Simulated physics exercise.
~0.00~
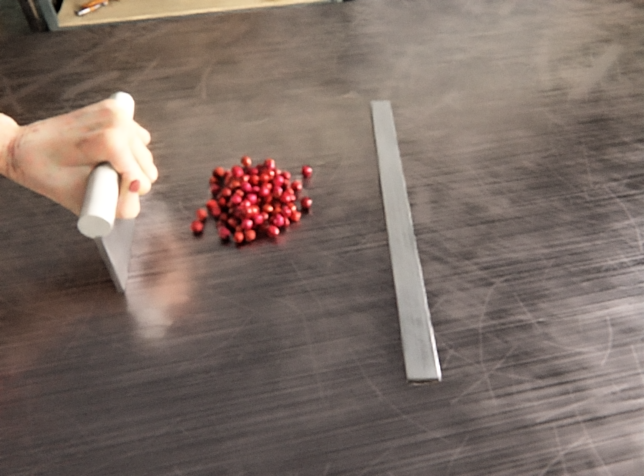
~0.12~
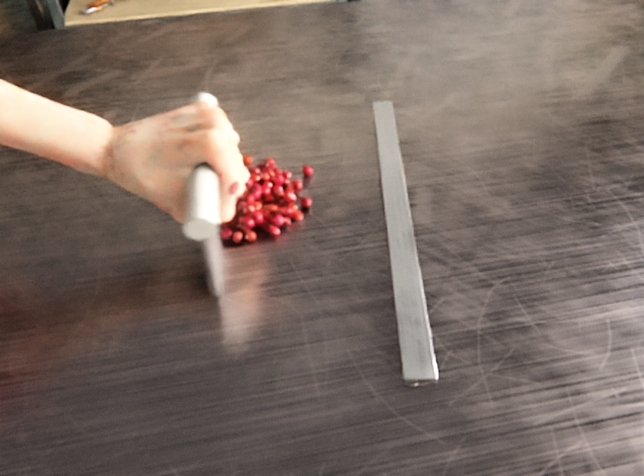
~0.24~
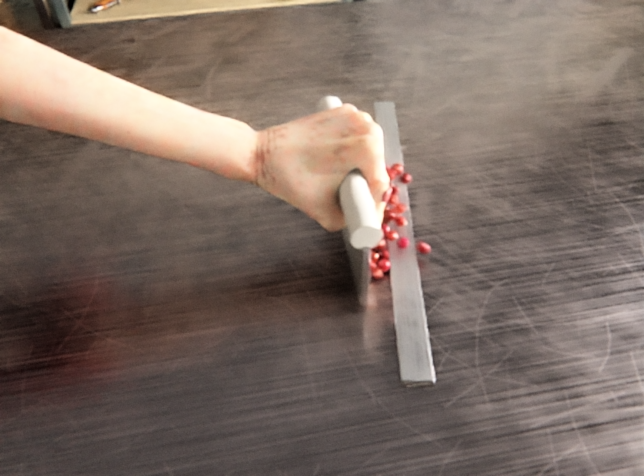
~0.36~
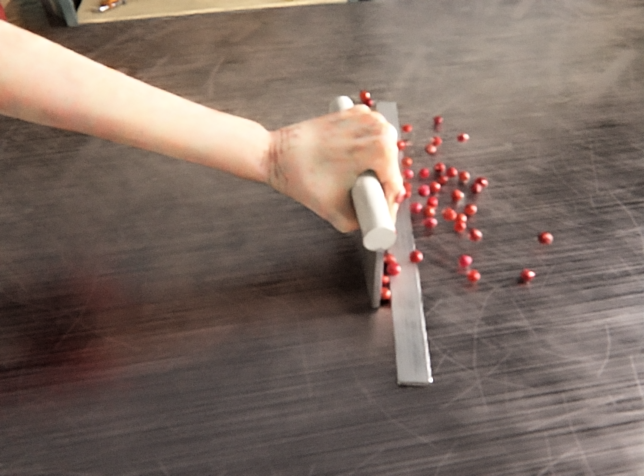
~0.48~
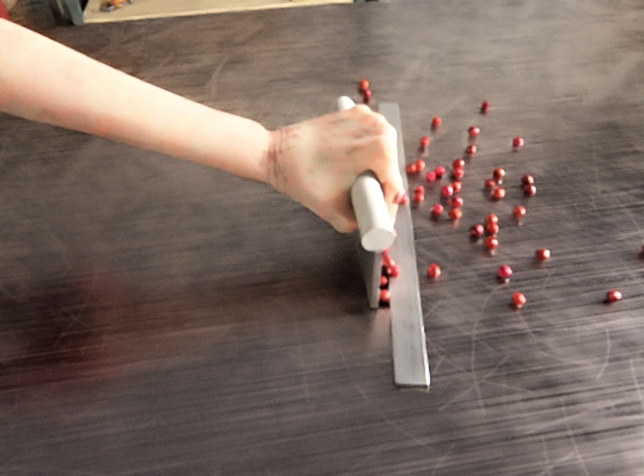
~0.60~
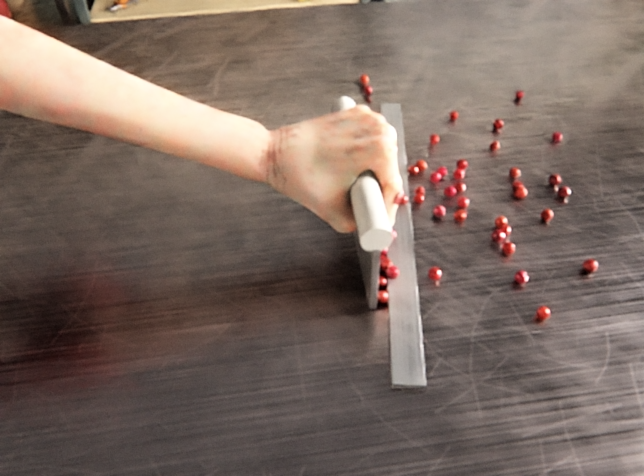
A hand pushing a scraper rightward into a pile of red cranberries, scattering many past a flat metal strip before stopping.
